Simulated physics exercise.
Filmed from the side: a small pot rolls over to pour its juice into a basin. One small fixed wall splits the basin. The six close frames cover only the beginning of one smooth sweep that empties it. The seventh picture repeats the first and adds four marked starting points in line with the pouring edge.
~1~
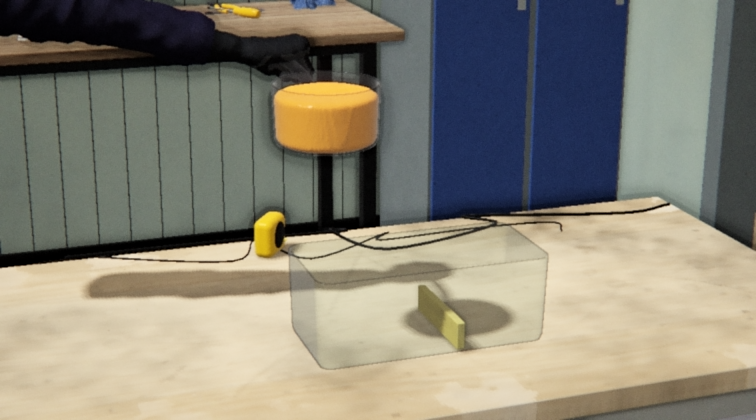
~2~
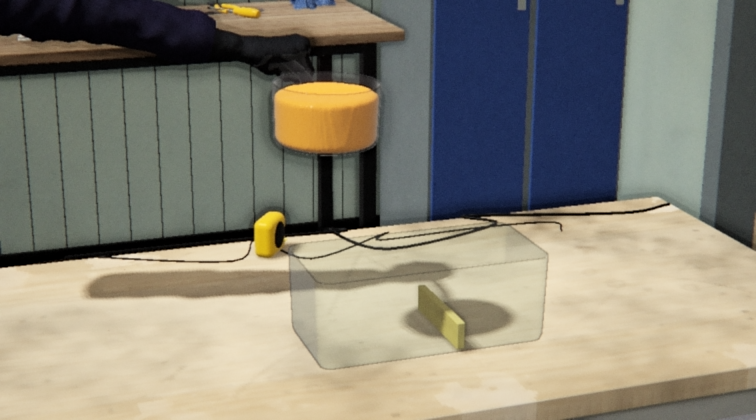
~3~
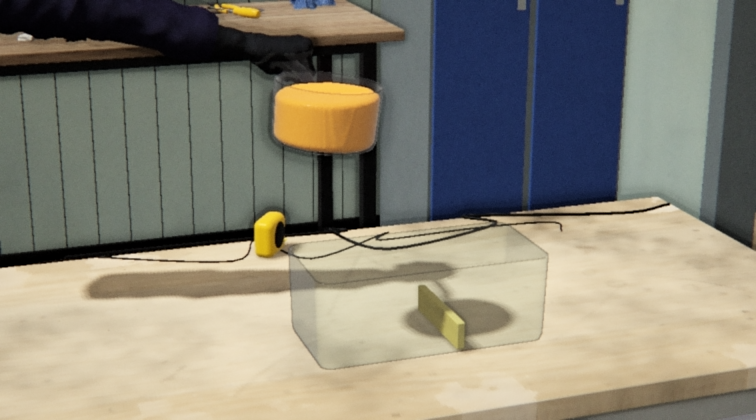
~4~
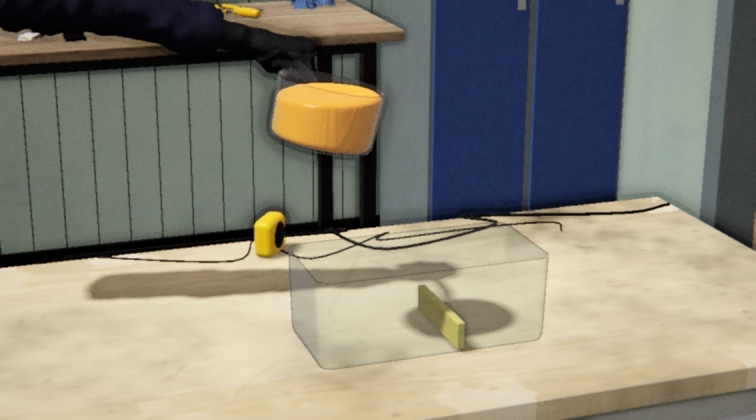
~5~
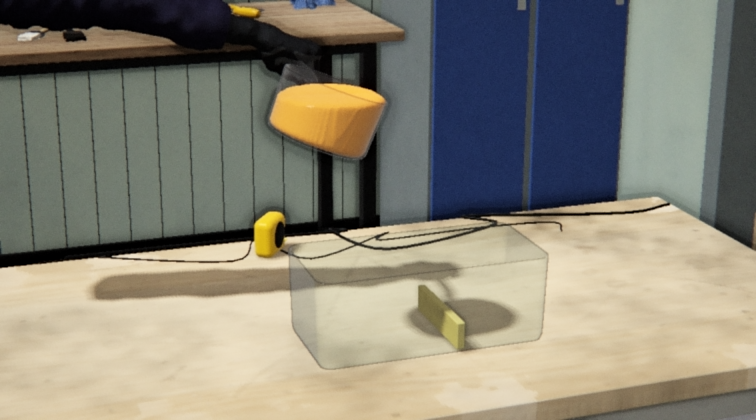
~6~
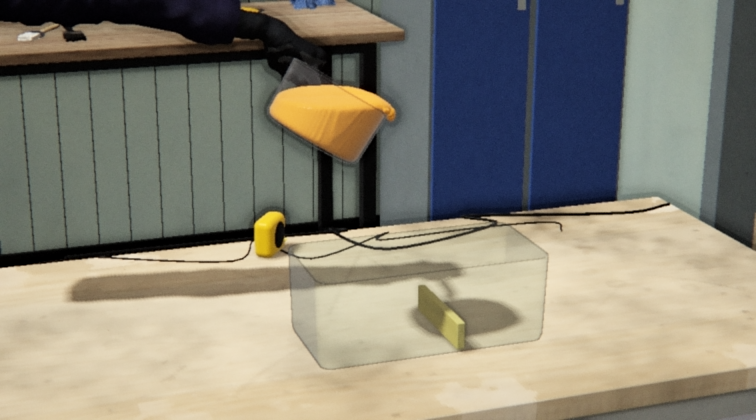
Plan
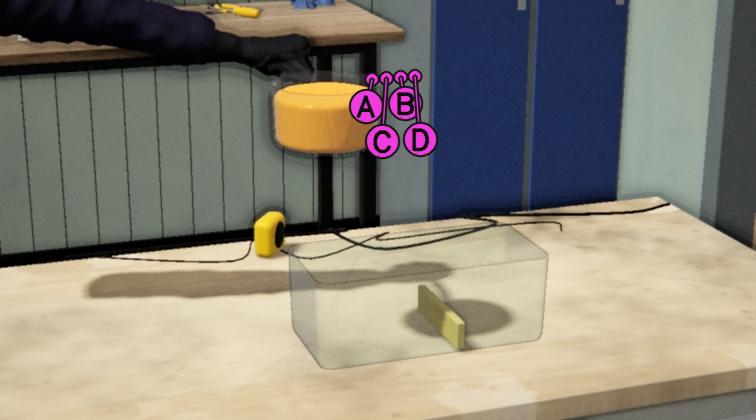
A dark-gloved hand held a small clear pot of orange juice above a see-through basin on a wooden table, then tilted it steadily to the right until the juice reached over the lip.
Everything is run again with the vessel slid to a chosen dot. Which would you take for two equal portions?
Best: C.
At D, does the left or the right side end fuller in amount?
The right one.
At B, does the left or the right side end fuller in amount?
More ends on the right.
On the marked copy, A at (372, 79); B at (400, 77); C at (386, 78); D at (414, 76).
With A, about 63 % ends left of the wall and 35 % right of it.
With B, about 32 % ends left of the wall and 67 % right of it.
With C, about 44 % ends left of the wall and 55 % right of it.
With D, about 17 % ends left of the wall and 82 % right of it.
